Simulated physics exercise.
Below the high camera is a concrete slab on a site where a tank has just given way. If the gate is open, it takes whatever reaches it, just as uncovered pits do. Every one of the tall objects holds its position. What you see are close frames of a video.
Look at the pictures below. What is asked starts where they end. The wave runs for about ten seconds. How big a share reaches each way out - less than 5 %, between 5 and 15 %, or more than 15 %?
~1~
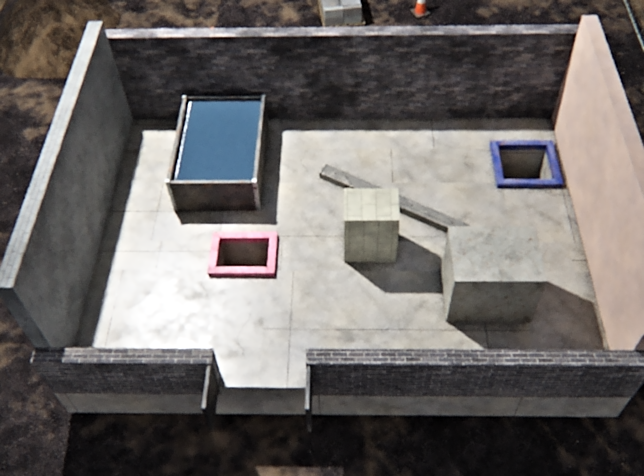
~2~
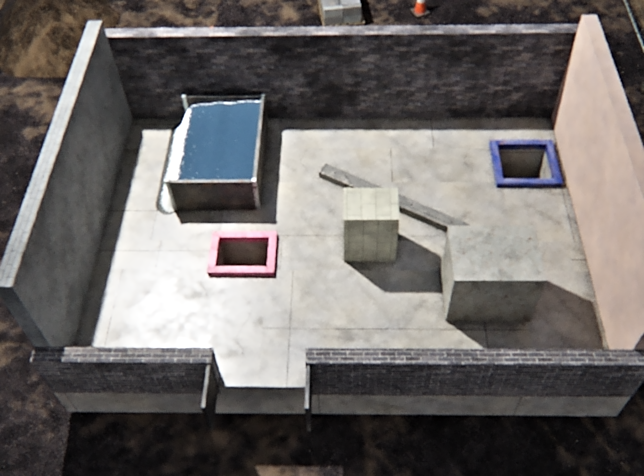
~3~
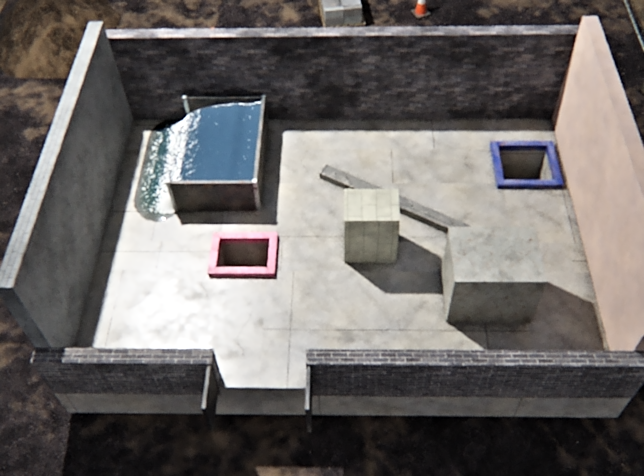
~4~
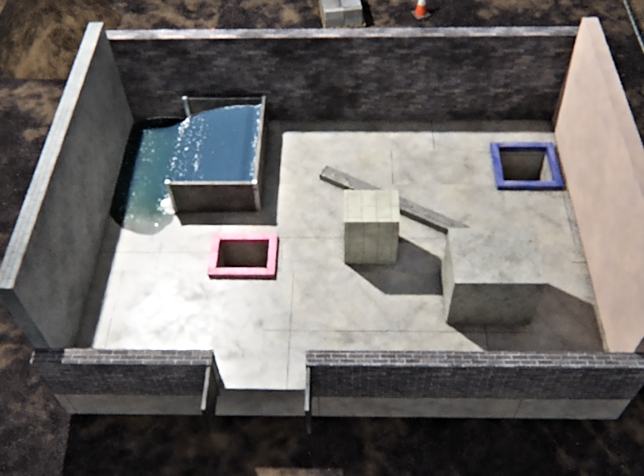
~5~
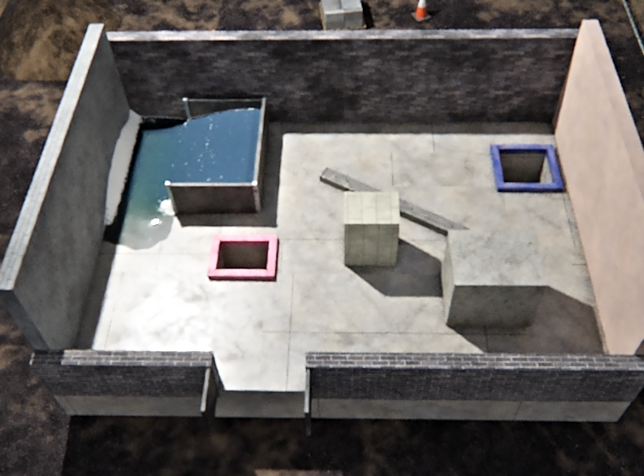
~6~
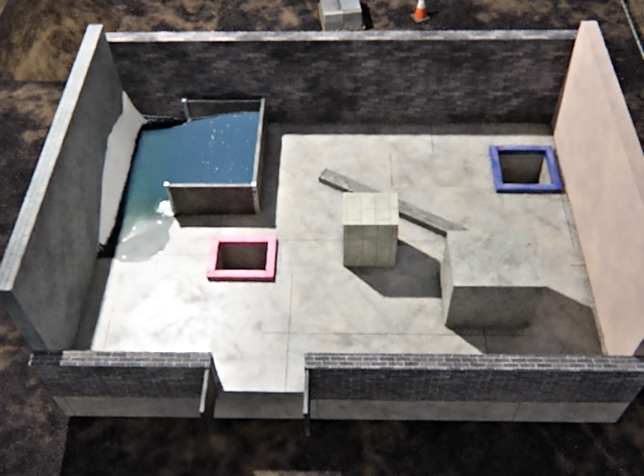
Shares: The gate gets between 5 and 15 %, the blue pit gets less than 5 %, the pink pit gets less than 5 %.
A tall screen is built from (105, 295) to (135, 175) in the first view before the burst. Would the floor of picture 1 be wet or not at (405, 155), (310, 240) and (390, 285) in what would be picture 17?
Untouched, untouched, untouched.
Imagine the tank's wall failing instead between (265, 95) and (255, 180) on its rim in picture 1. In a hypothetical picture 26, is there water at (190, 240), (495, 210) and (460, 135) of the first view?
First spot spared, second spot submerged, third spot submerged.
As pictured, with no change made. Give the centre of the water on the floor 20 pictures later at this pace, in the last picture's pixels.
I'd say around (194, 218).
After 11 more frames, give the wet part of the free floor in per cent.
That comes to about 25 per cent.
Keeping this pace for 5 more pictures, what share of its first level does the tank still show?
Estimate: Around 38 per cent.
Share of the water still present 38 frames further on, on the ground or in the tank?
About 96 per cent.
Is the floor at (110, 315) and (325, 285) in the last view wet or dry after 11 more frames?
First spot swamped; second spot spared.
A moment on, water covers 15 % of the floor; the gate 0 %, the blue pit 0 %, the pink pit 0 %.
Next, water covers 25 % of the floor; the gate 0 %, the blue pit 0 %, the pink pit 0 %.
Then, water covers 40 % of the floor; the gate 1 %, the blue pit 0 %, the pink pit 0 %.
Later, water covers 60 % of the floor; the gate 5 %, the blue pit 0 %, the pink pit 0 %.
In the end, water covers 80 % of the floor; the gate 8 %, the blue pit 0 %, the pink pit 0 %.
